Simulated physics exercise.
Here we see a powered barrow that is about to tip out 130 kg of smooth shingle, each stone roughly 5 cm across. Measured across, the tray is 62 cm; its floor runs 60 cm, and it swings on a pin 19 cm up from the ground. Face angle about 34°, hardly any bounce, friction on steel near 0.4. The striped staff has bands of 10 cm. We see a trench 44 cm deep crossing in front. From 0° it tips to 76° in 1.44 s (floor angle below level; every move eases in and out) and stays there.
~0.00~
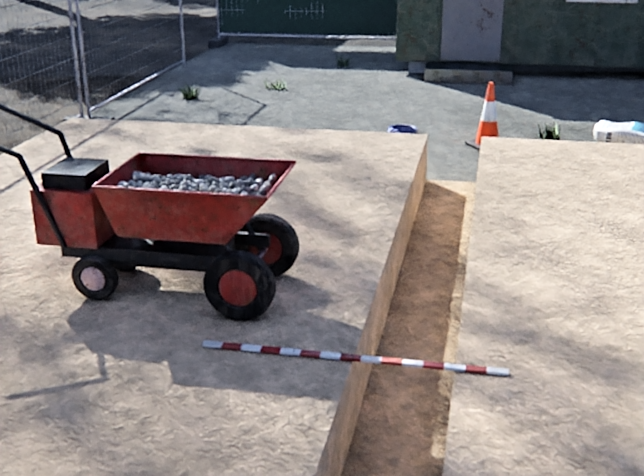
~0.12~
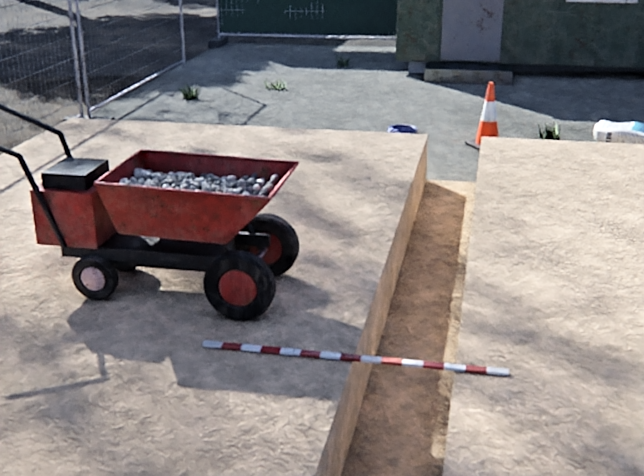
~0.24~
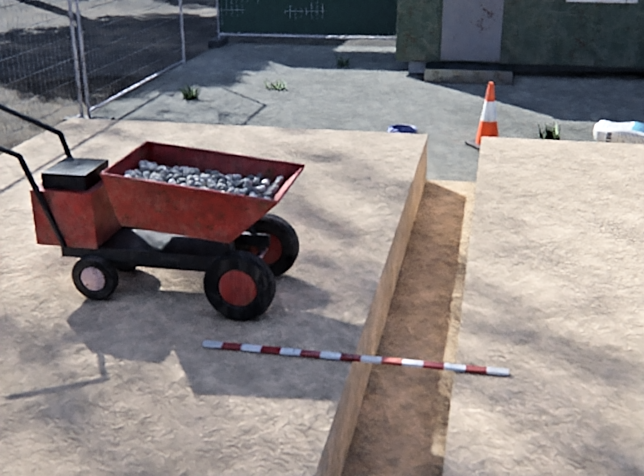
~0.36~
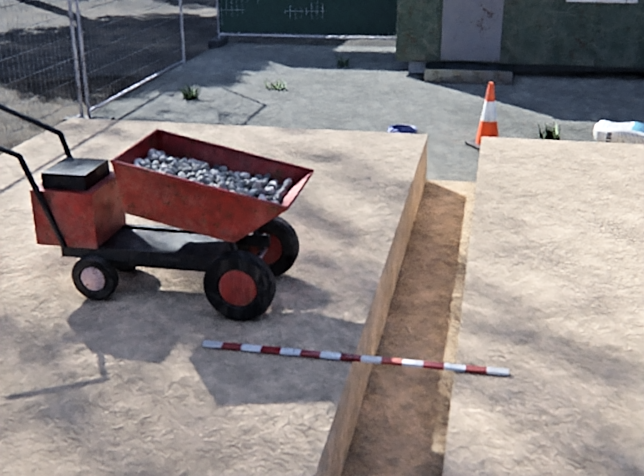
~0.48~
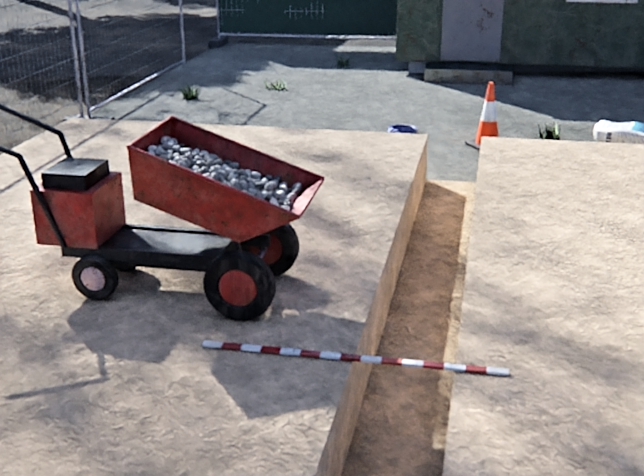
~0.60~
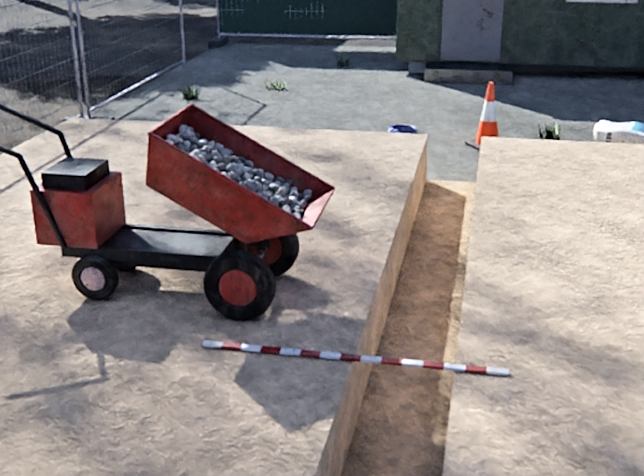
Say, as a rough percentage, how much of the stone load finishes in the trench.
Roughly 98 out of 100.
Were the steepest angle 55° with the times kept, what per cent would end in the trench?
In that case some 75 per cent.
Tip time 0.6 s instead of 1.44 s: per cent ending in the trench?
Expected share: Around 100%.
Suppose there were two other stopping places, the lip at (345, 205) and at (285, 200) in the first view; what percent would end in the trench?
I'd say some 55 per cent and some 100 per cent.
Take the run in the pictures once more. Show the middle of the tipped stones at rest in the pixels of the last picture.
Look at roughly (421, 370).
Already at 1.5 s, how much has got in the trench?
At that moment: Approx. 70 %.
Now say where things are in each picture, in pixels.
Lip at (268, 198), floor tilted 0°, highest stones at (172, 181), in the first picture.
The tray is at 1°, its lip at (271, 199); the top of the load is at (161, 177); the stones move at 0.2 m/s on average, in the second picture.
Lip at (278, 202), floor tilted 6°, highest stones at (155, 169); the stones move at 0.4 m/s on average, in the third picture.
Lip at (288, 208), floor tilted 12°, highest stones at (158, 158); the stones move at 0.5 m/s on average, in the fourth picture.
The tray is at 20°, its lip at (300, 217); the top of the load is at (169, 145); the stones move at 0.6 m/s on average, in the fifth picture.
Lip at (312, 229), floor tilted 29°, highest stones at (186, 134); the stones move at 0.7 m/s on average, in the sixth picture.
After 1.1 s the floor is at 64°; 100 % in the tray; the foremost stones are at (356, 268).
After 1.5 s the floor is at 76°; 26 % in the tray, 5 % short of the trench, 68 % in the trench; the foremost stones are at (454, 372).
After 1.9 s the floor is at 76°; 3 % in the tray, 4 % short of the trench, 93 % in the trench; the foremost stones are at (455, 380).
After 3.8 s the floor is at 76°; 0 % in the tray, 2 % short of the trench, 98 % in the trench; the foremost stones are at (454, 370).
